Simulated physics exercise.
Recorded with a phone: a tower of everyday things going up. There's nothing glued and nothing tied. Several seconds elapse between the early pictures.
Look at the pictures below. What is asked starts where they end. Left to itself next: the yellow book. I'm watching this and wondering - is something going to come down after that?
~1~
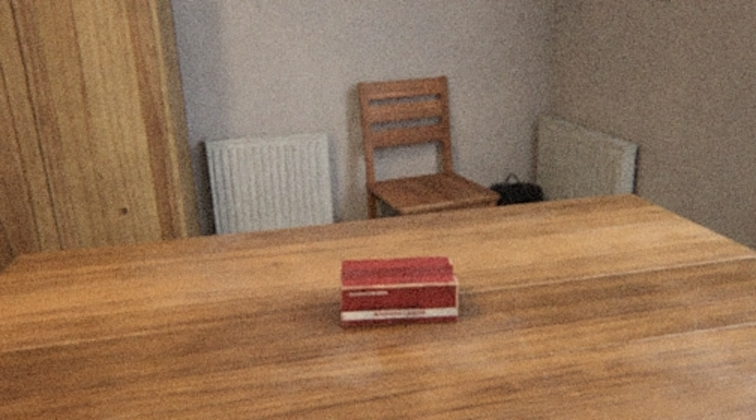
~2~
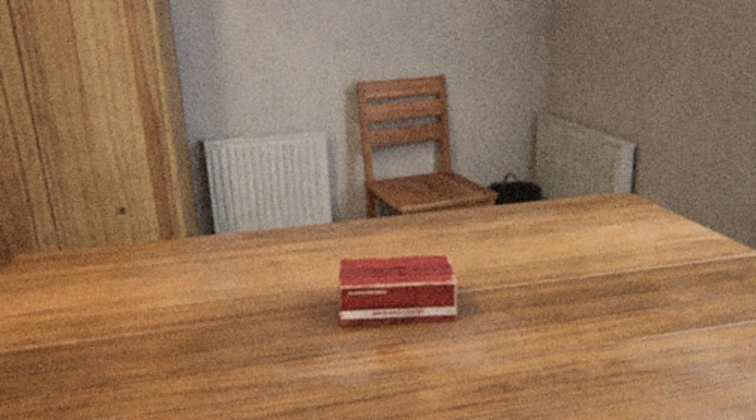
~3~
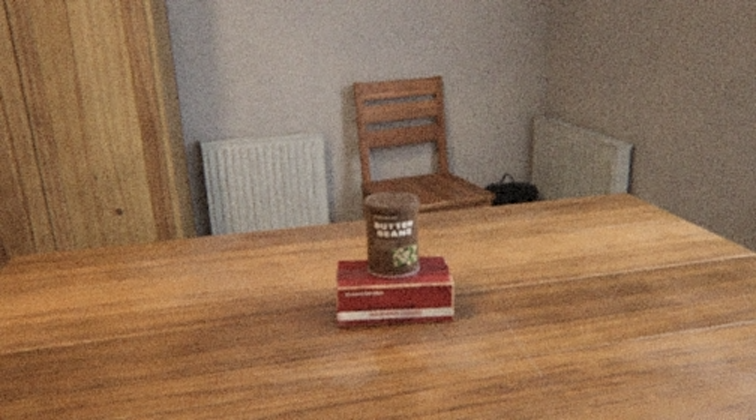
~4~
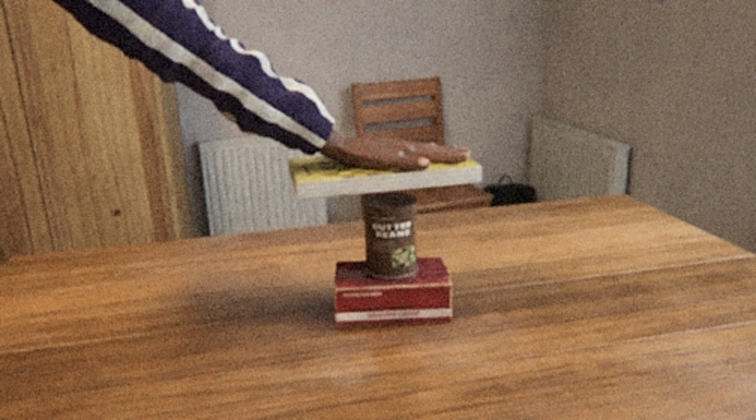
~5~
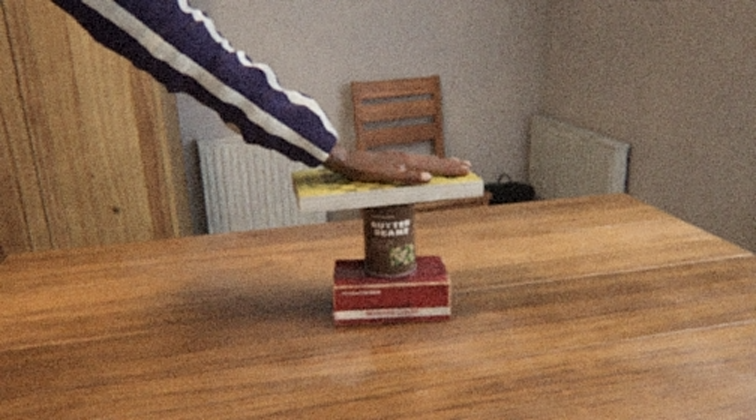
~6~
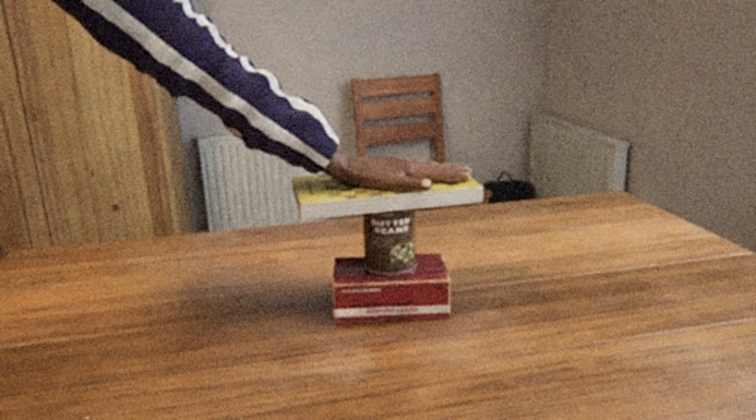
No, it all holds.
Then, 0.20 s after the last picture, nothing has stirred.
Then, 0.60 s after the last picture, yellow book resting near (383, 190).
At rest, all 3 in place. Seen from the same camera at the end, yellow book near (383, 190). The pile keeps its balance.
